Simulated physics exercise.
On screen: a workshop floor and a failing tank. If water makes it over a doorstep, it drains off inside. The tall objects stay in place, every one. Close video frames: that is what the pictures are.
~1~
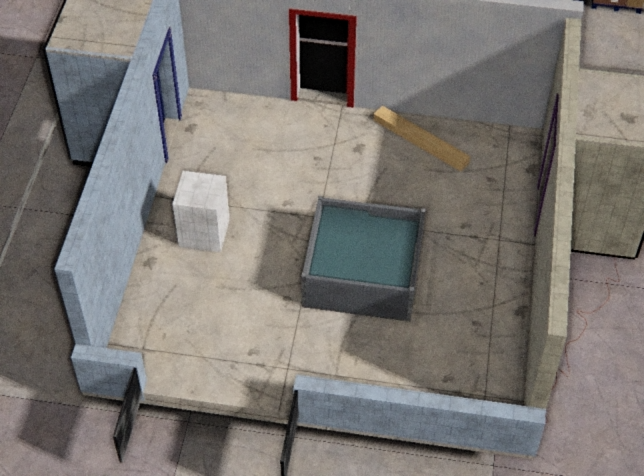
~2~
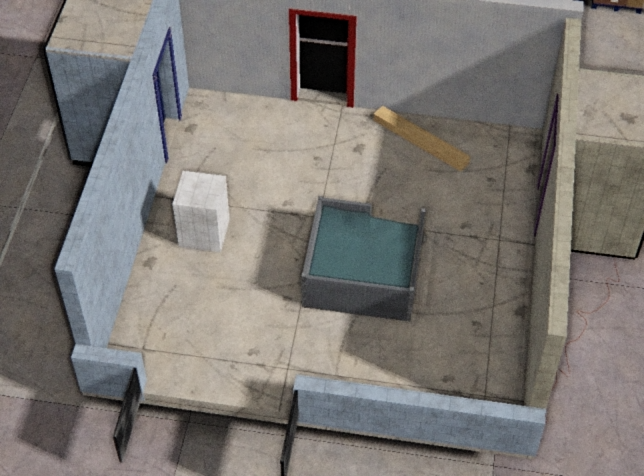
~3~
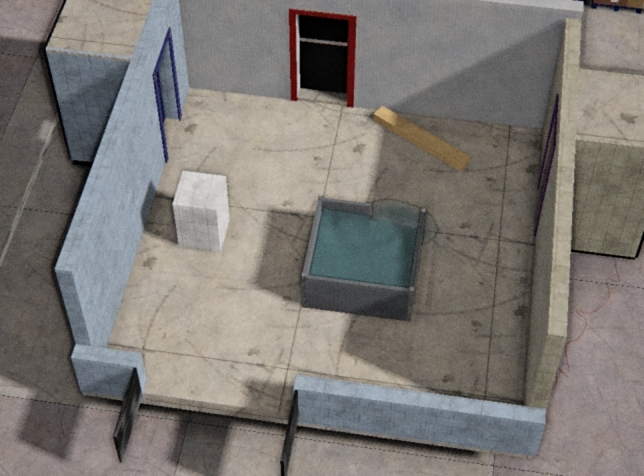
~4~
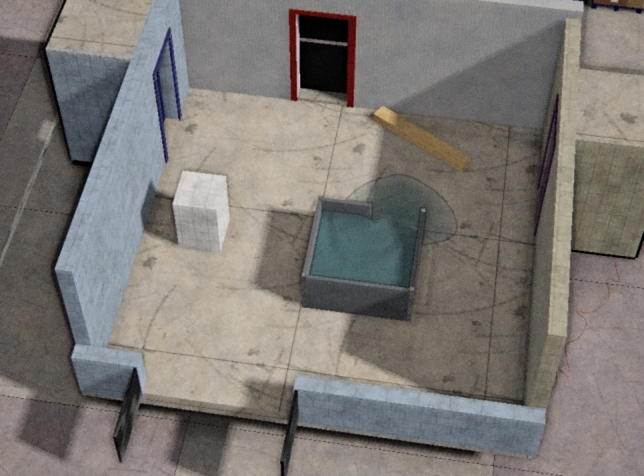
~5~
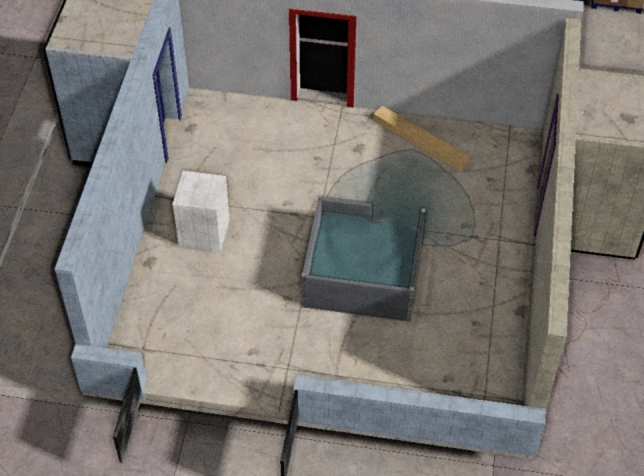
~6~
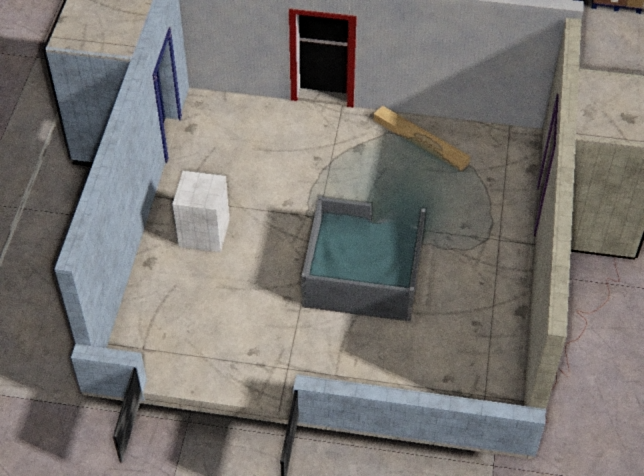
Workshop floor with a white block and wooden plank, water pouring from the open tank's far side and spreading across the concrete.
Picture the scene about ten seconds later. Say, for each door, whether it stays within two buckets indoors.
The blue door sees more than two pails; the red door sees more than two pails; the purple door sees two pails or less.
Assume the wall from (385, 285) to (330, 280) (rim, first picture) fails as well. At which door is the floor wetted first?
It's the purple-painted one.
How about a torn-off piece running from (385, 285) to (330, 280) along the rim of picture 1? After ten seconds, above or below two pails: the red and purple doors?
Result - red door undershoots, purple door undershoots.
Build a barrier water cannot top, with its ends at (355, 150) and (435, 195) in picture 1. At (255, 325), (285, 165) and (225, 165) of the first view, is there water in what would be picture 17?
Spared, submerged, then submerged.
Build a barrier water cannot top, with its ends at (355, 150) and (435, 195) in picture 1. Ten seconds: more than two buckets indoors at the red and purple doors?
With the barrier up, the red door stays within limit and the purple door exceeds the limit.
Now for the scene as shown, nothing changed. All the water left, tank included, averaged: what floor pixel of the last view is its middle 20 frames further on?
About (377, 186).
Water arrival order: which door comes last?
The blue door.
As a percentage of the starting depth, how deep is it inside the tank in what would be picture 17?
Estimate: Around 46 per cent.
A moment on, water covers 25 % of the floor; the blue door not reached, the red door wet at the sill, nothing in, the purple door wet at the sill, nothing in.
Next, water covers 30 % of the floor; the blue door not reached, the red door over two buckets in, the purple door wet at the sill, nothing in.
Then, water covers 35 % of the floor; the blue door under two buckets in, the red door over two buckets in, the purple door wet at the sill, nothing in.
Later, water covers 60 % of the floor; the blue door over two buckets in, the red door far over two buckets in, the purple door under two buckets in.
In the end, water covers 85 % of the floor; the blue door far over two buckets in, the red door far over two buckets in, the purple door under two buckets in.
